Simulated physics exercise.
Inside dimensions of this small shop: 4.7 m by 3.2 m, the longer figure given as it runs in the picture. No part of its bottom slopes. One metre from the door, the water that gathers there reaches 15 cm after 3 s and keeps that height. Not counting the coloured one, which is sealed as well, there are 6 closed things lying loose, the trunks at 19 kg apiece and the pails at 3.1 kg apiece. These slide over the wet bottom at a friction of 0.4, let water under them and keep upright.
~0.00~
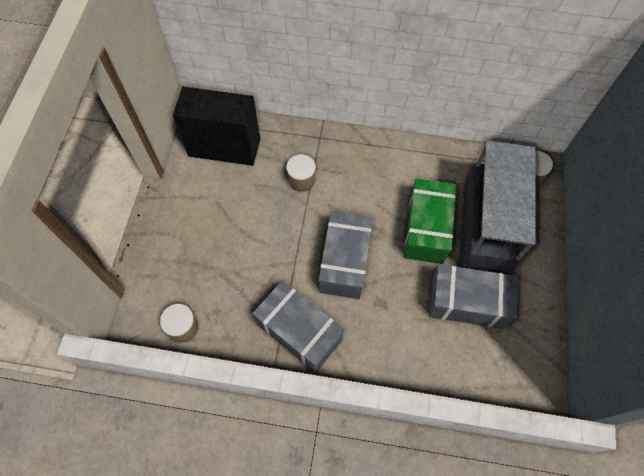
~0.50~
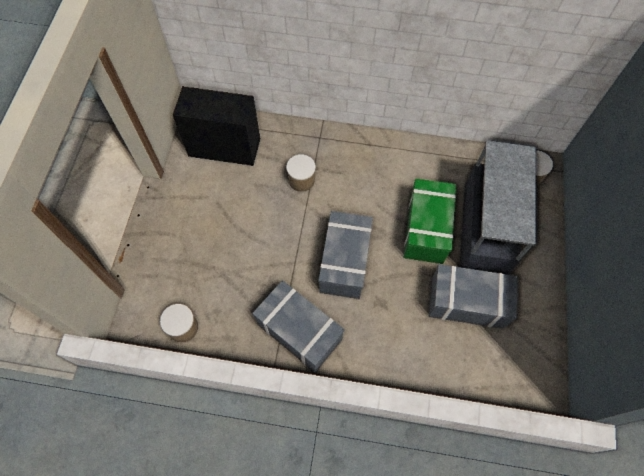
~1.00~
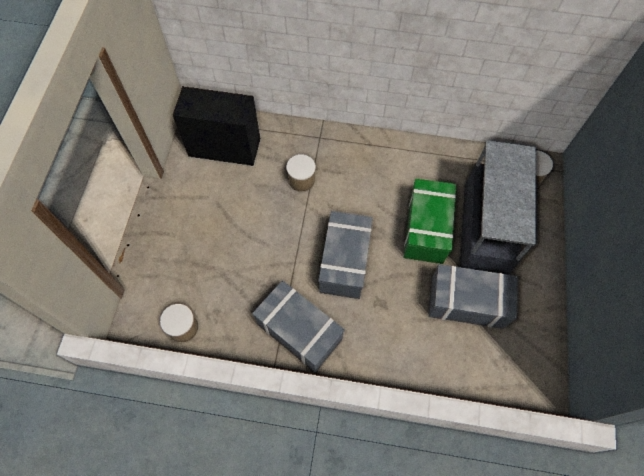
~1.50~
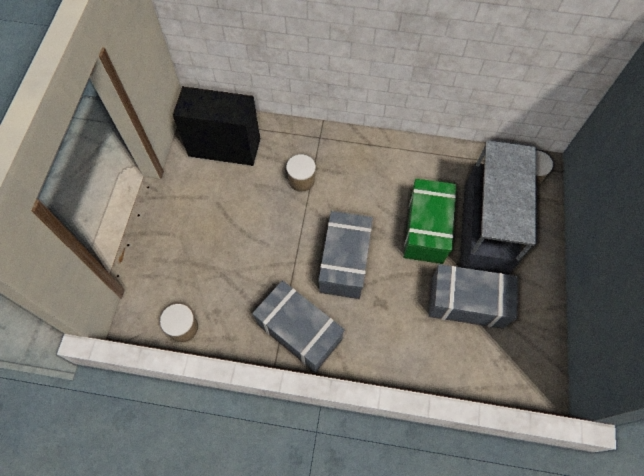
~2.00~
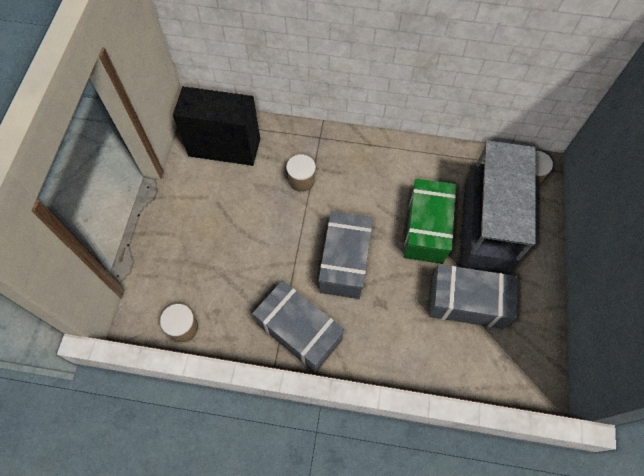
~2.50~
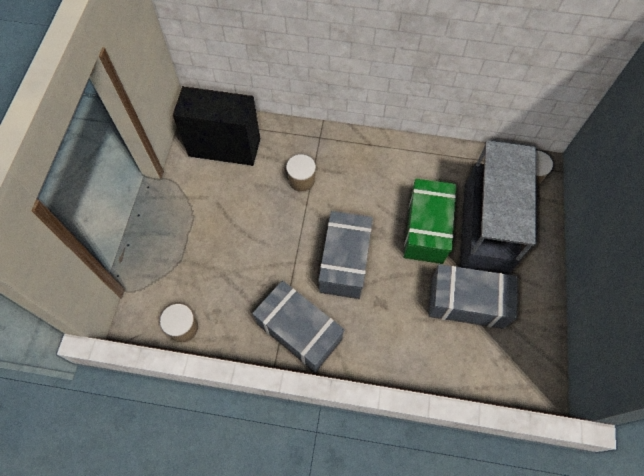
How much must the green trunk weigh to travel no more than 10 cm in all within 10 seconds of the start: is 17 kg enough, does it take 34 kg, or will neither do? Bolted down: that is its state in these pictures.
Winning option: Only the heavier.
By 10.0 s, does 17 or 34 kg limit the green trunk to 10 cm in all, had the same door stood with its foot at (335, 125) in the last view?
With that change, the big one is needed.
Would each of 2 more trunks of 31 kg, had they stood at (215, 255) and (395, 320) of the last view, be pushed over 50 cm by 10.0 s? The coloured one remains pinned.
Order as asked: Goes beyond / stays within.
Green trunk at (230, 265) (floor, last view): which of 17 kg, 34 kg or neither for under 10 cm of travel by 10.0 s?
The answer: No weight will do.
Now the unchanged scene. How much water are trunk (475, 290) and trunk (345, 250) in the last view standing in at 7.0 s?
Depths: Near 1 cm, then near 5 cm.
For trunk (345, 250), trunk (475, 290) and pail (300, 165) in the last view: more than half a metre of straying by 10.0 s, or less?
Exceeds it; falls short; exceeds it.
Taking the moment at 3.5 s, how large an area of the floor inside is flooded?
I'd estimate close to 2.5 m2.
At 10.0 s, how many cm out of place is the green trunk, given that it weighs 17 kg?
Around 20 centimetres out of place.
After 3.5 s the green trunk would be 0 cm from its start with 17 kg and 0 cm from its start with 34 kg; 0 cm of water round it then.
After 4.5 s the green trunk would be 0 cm from its start with 17 kg and 0 cm from its start with 34 kg; 0 cm of water round it then.
After 7.0 s the green trunk would be 14 cm from its start with 17 kg and 2 cm from its start with 34 kg; 3 cm of water round it then.
After 10.0 s the green trunk would be 18 cm from its start with 17 kg and 2 cm from its start with 34 kg; 6 cm of water round it then.
